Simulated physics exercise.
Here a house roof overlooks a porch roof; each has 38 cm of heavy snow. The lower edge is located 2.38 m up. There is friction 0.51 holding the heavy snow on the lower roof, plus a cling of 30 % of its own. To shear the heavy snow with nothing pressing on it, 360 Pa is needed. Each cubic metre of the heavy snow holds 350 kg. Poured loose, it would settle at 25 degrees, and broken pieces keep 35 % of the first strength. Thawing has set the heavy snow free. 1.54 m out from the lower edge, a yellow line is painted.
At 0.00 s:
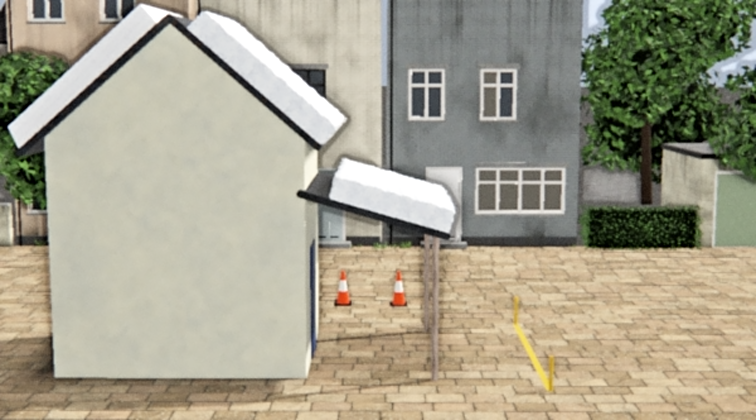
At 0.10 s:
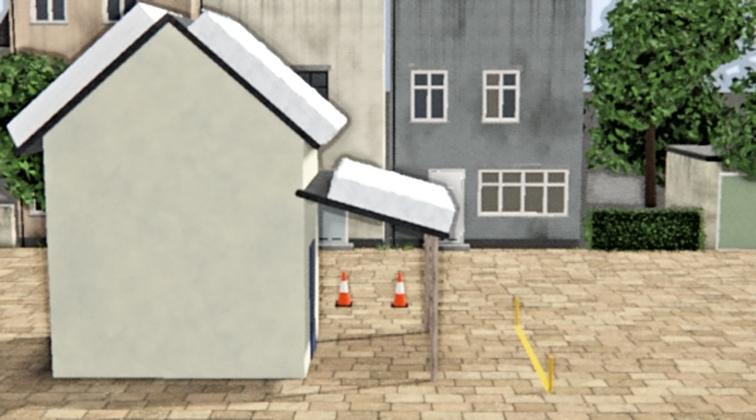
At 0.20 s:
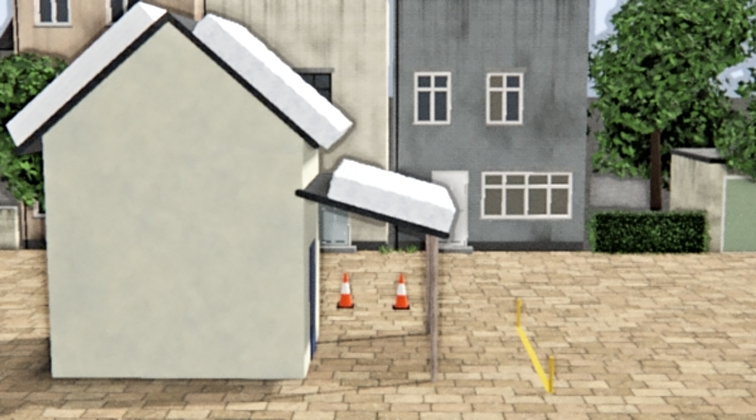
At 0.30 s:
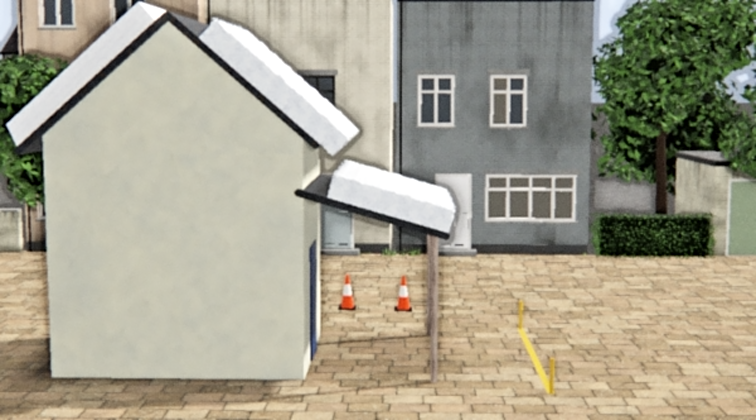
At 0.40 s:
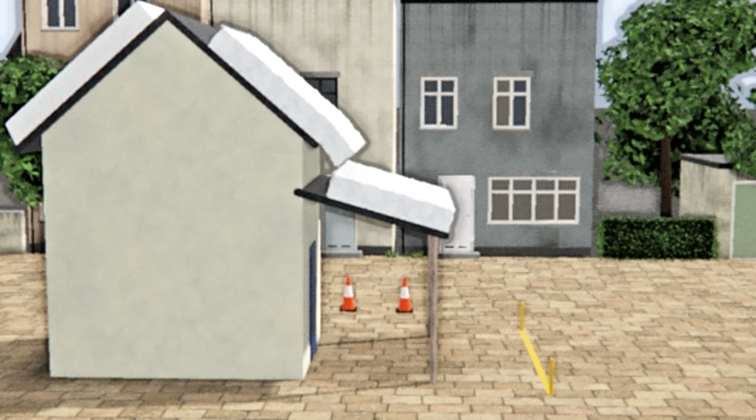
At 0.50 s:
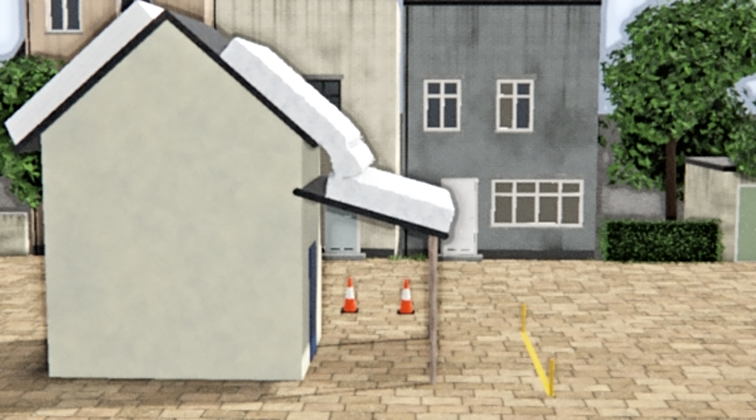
We see a pale house with snow on its roof beside a snow-covered porch roof; the right-hand slab slides down the slope, slowly then faster, and its lower end bends and cracks over the porch snow.
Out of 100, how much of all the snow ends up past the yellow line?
About 37 %.
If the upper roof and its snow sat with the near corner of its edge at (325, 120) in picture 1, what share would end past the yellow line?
About 45 per cent.
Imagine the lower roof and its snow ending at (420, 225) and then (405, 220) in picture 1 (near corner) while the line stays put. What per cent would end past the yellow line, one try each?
The first try gives 40 percent and the second gives 40 percent.
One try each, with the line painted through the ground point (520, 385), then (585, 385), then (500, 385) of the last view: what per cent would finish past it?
Roughly 45 %, then 25 %, then 50 %.
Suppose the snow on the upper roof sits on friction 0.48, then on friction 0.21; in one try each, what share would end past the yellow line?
It would be 25 % the first time and 35 % the second.
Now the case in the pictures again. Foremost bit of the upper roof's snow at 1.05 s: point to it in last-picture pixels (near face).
(455, 197), give or take.
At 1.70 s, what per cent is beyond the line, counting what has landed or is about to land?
7 %.
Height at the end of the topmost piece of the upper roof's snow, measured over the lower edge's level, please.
It ends up some 0.9 m higher than the lower edge.
By 1.05 s, none is below the lower edge and 0 % is past the line.
By 1.70 s, 44 % is below the lower edge and 7 % is past the line.
By 2.35 s, 63 % is below the lower edge and 37 % is past the line.
By 3.00 s, 64 % is below the lower edge and 37 % is past the line.
By 3.50 s, at the end, 64 % is below the lower edge and 37 % is past the line.
